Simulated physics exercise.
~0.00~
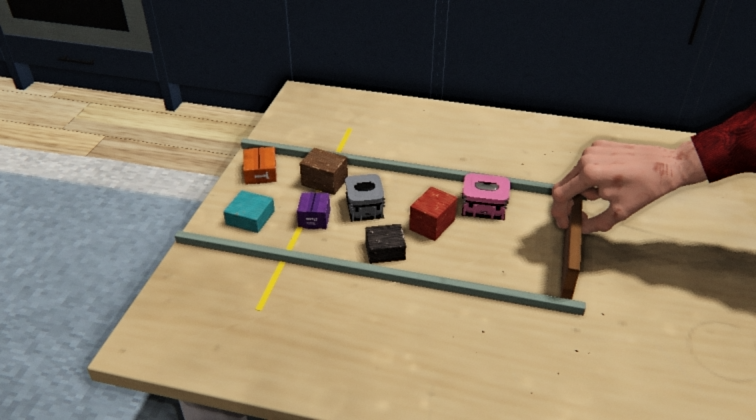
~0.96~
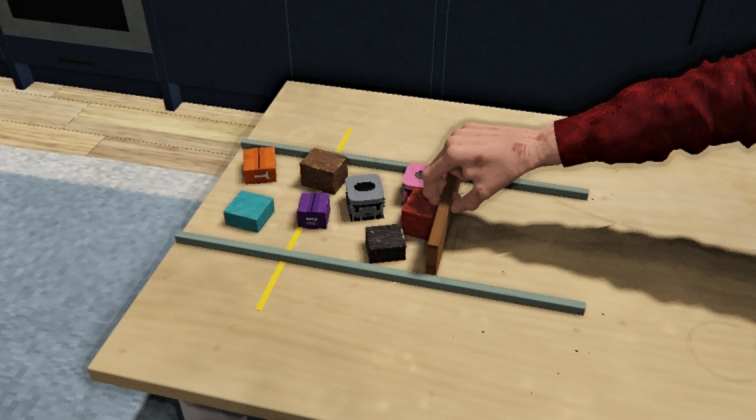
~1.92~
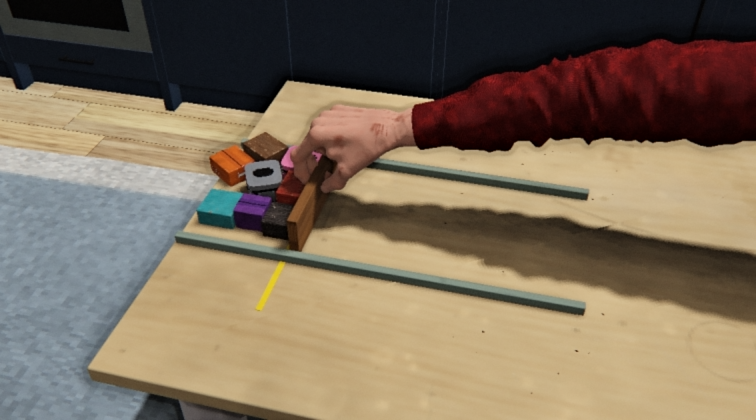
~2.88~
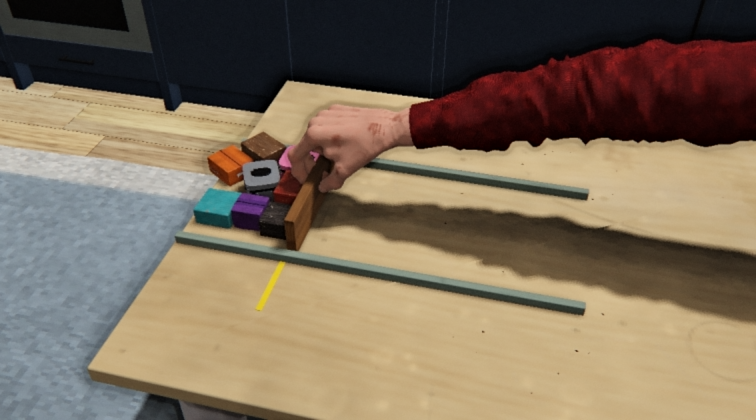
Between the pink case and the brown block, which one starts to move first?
The pink case starts to move first. The brown block is still at rest then and only shifts left later in the push.
On a kitchen table, a hand slides a board left between rails, bunching eight small items near the edge, none falling.
